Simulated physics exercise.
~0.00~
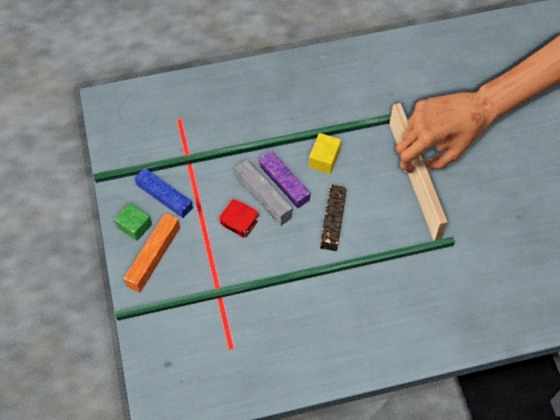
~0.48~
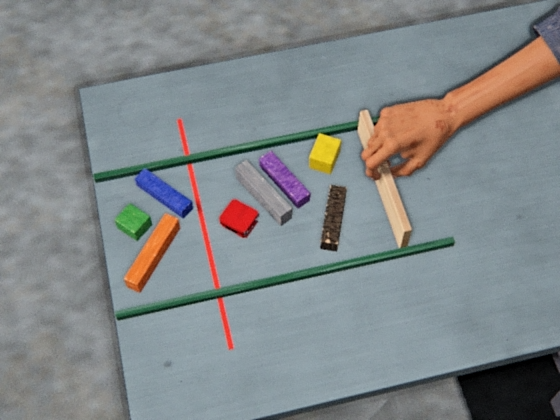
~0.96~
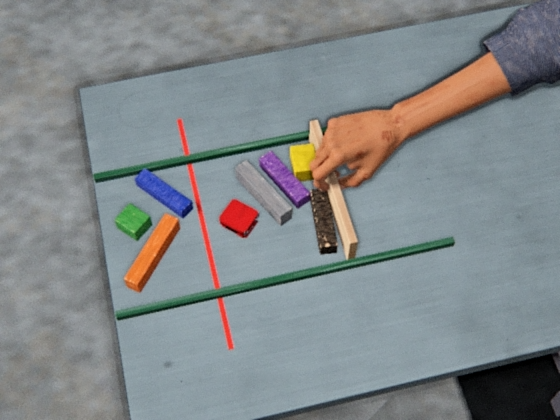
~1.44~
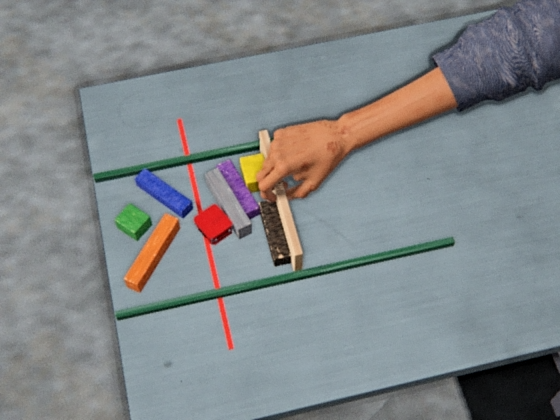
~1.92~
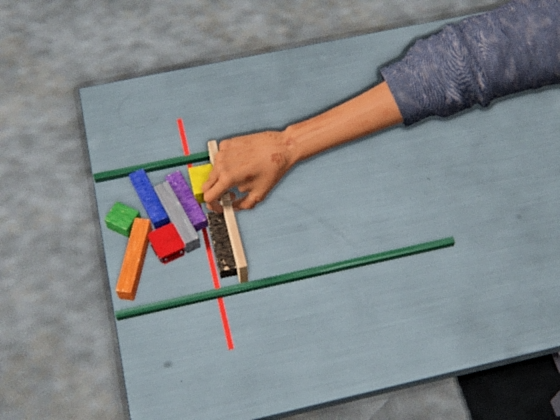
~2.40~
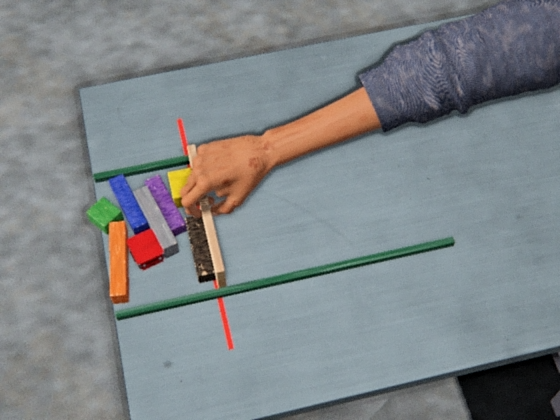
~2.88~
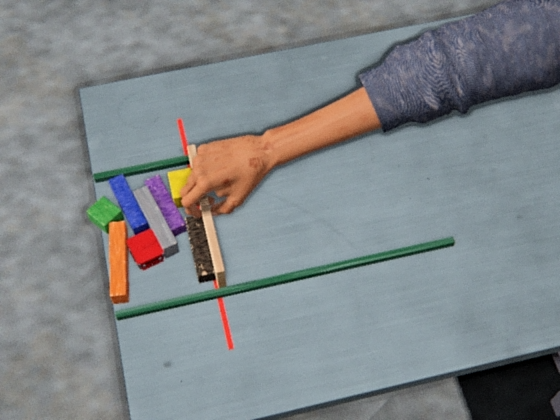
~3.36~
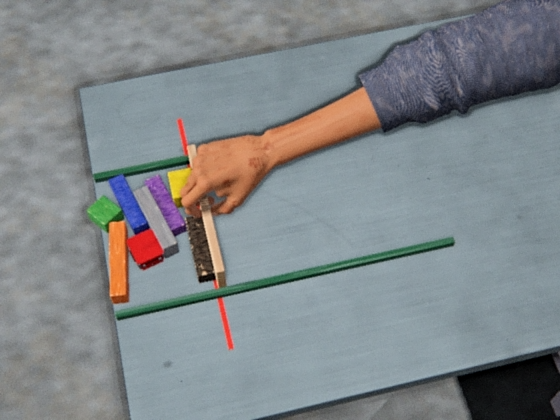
A hand slides an upright wooden board leftward between two green rails on a grey table, toward a loose spread of coloured bars and blocks. The board meets the yellow block and the dark speckled bar first and pushes them left. The purple and grey bars and the red block are soon carried along, crossing the red line. The growing cluster then presses into the blue and orange bars and the green block, shifting them toward the table's left edge. The board stops at the red line, and everything comes to rest with all the pieces still on the table.
